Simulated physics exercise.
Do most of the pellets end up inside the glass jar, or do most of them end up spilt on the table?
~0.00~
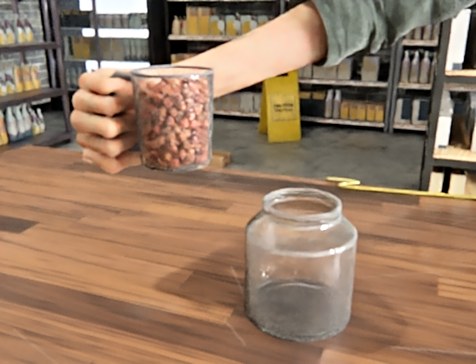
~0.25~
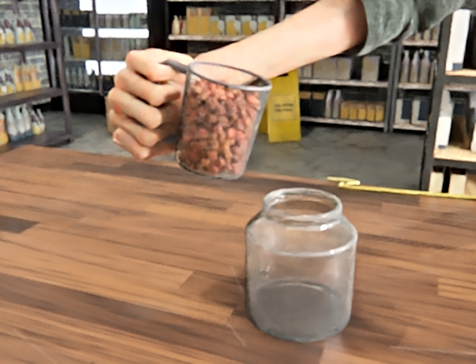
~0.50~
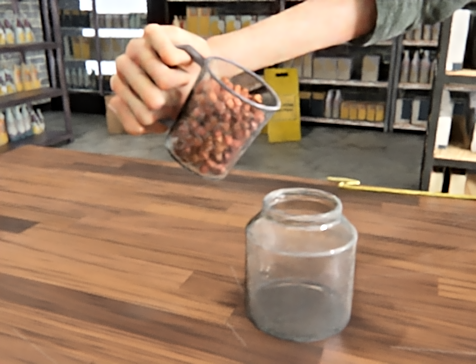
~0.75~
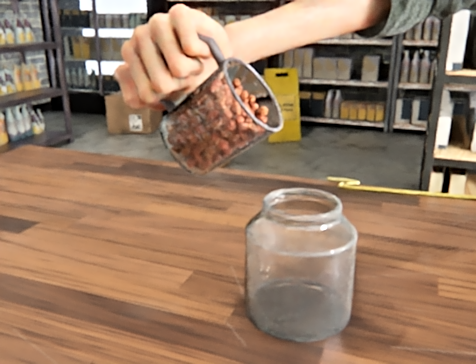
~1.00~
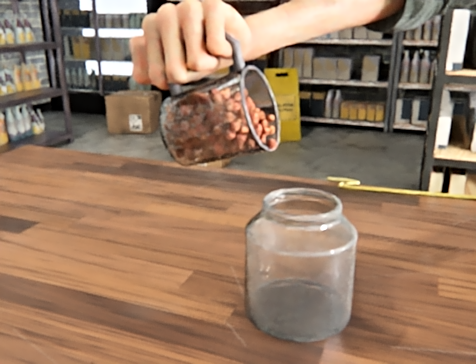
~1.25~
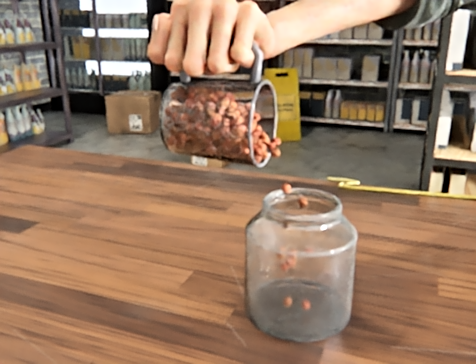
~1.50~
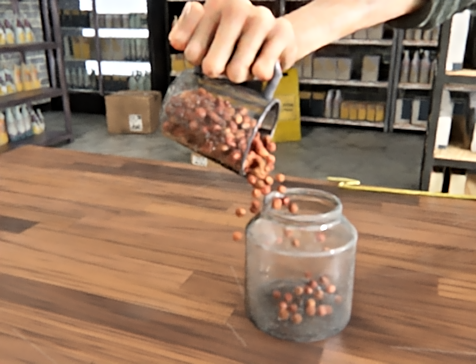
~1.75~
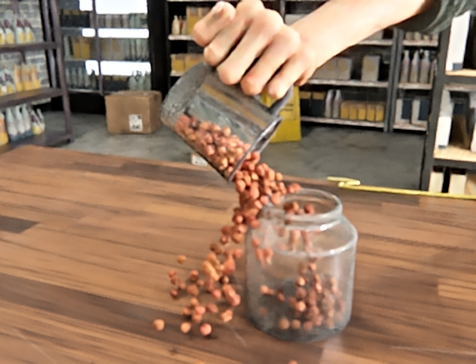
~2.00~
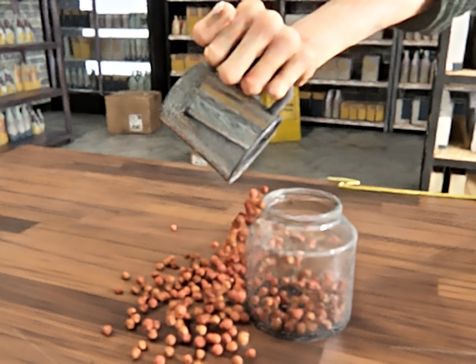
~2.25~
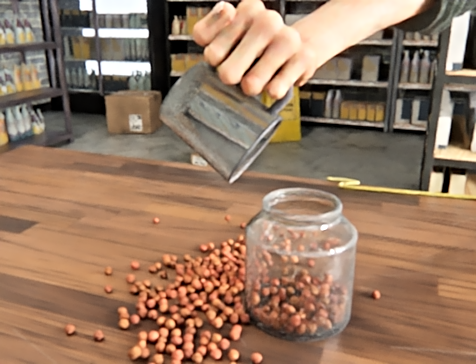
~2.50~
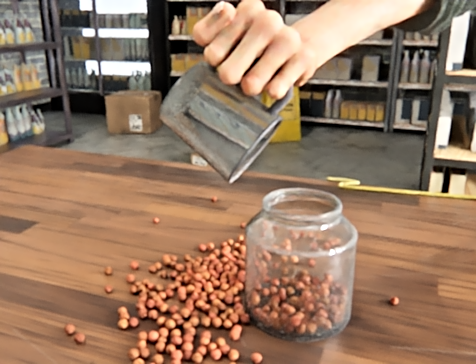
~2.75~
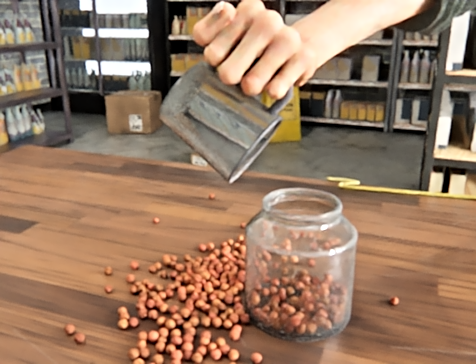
Most of the pellets end up spilt on the table beside the jar. Only a smaller part lands inside it, and the cup is left empty.
